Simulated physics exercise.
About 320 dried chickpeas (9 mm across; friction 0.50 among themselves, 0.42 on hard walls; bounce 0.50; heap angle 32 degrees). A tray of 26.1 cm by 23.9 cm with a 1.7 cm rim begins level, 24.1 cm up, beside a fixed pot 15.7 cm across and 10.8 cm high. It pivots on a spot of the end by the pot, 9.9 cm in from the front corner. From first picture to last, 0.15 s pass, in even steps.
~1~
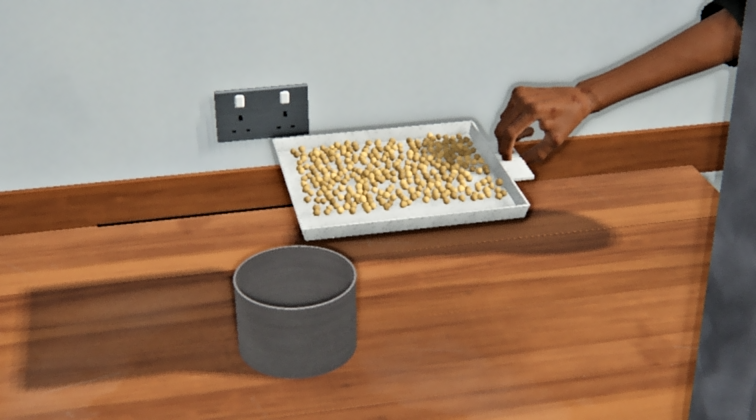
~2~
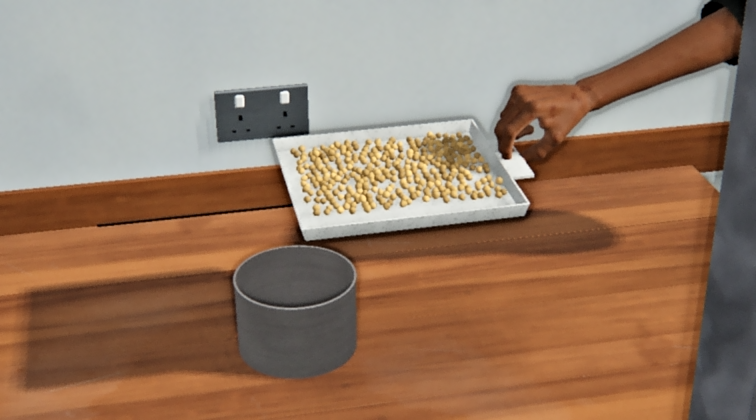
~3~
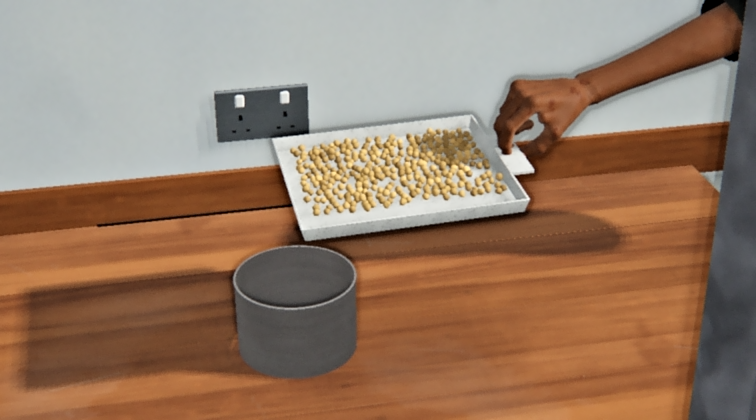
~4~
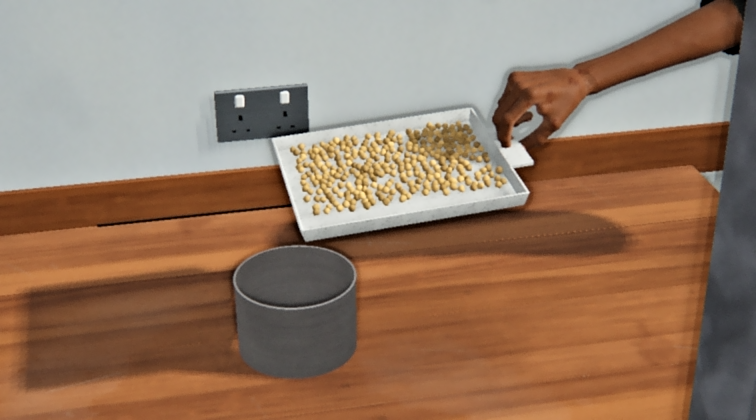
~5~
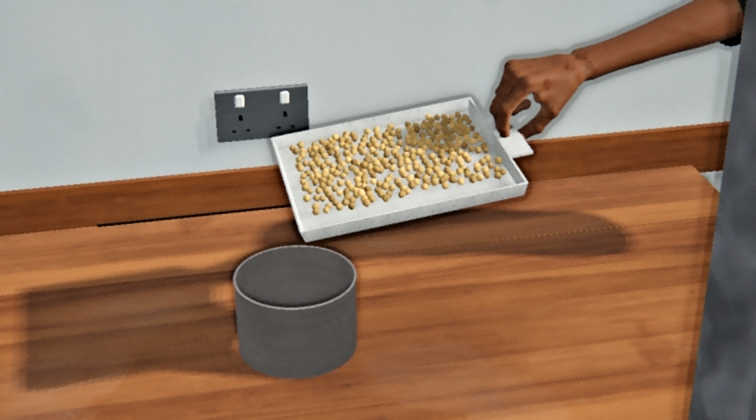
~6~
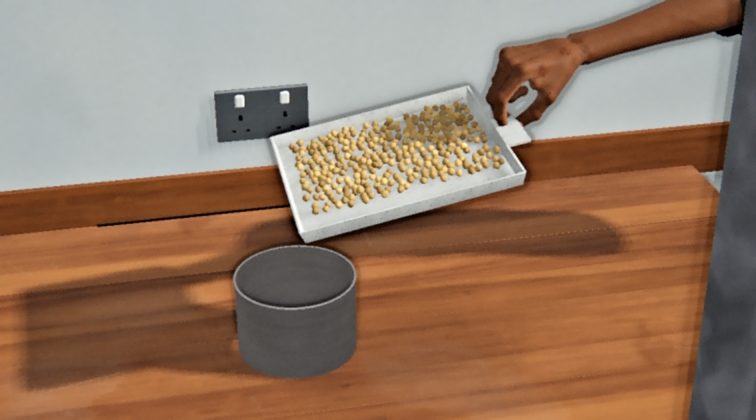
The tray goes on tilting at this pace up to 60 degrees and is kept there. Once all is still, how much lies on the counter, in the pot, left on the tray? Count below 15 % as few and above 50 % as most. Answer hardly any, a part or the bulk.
Counter: A part, pot: Hardly any, tray: The bulk.
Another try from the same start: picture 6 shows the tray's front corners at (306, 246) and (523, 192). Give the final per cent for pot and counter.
Pot 0, counter 55.
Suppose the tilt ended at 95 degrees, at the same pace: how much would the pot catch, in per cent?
It would be near 20 per cent.
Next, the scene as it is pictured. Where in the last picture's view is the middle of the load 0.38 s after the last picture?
At about (313, 149).
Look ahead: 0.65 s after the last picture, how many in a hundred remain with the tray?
Some 70 per cent of the load.
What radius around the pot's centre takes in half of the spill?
Roughly 20 cm.
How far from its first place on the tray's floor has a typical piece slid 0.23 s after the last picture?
About 2 cm.
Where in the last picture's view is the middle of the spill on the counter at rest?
At about (187, 403).
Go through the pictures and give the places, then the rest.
In the first picture, tray tilt 0 degrees, front corners at (306, 227) and (524, 204); middle of the pieces at (393, 173); pot at (295, 276).
In the second picture, tray tilt 0 degrees, front corners at (306, 227) and (524, 202); middle of the pieces at (393, 172).
In the third picture, tray tilt 2 degrees, front corners at (305, 227) and (524, 198); middle of the pieces at (393, 170).
In the fourth picture, tray tilt 4 degrees, front corners at (305, 228) and (523, 191), lowest corner left front; middle of the pieces at (392, 167).
In the fifth picture, tray tilt 7 degrees, front corners at (304, 229) and (522, 182), lowest corner left front; middle of the pieces at (391, 161).
In the sixth picture, tray tilt 11 degrees, front corners at (303, 230) and (520, 171), lowest corner left front; middle of the pieces at (390, 156); pot at (295, 276).
Then, 0.23 s after the last picture, tilt 36 degrees; the tray holds 100 %, the pot 0 %.
Then, 0.38 s after the last picture, tilt 53 degrees; the tray holds 100 %, the pot 0 %.
Then, 0.65 s after the last picture, tilt 60 degrees; the tray holds 70 %, the pot 0 %.
In the end, counter 35 %, pot 5 %, tray 65 %.
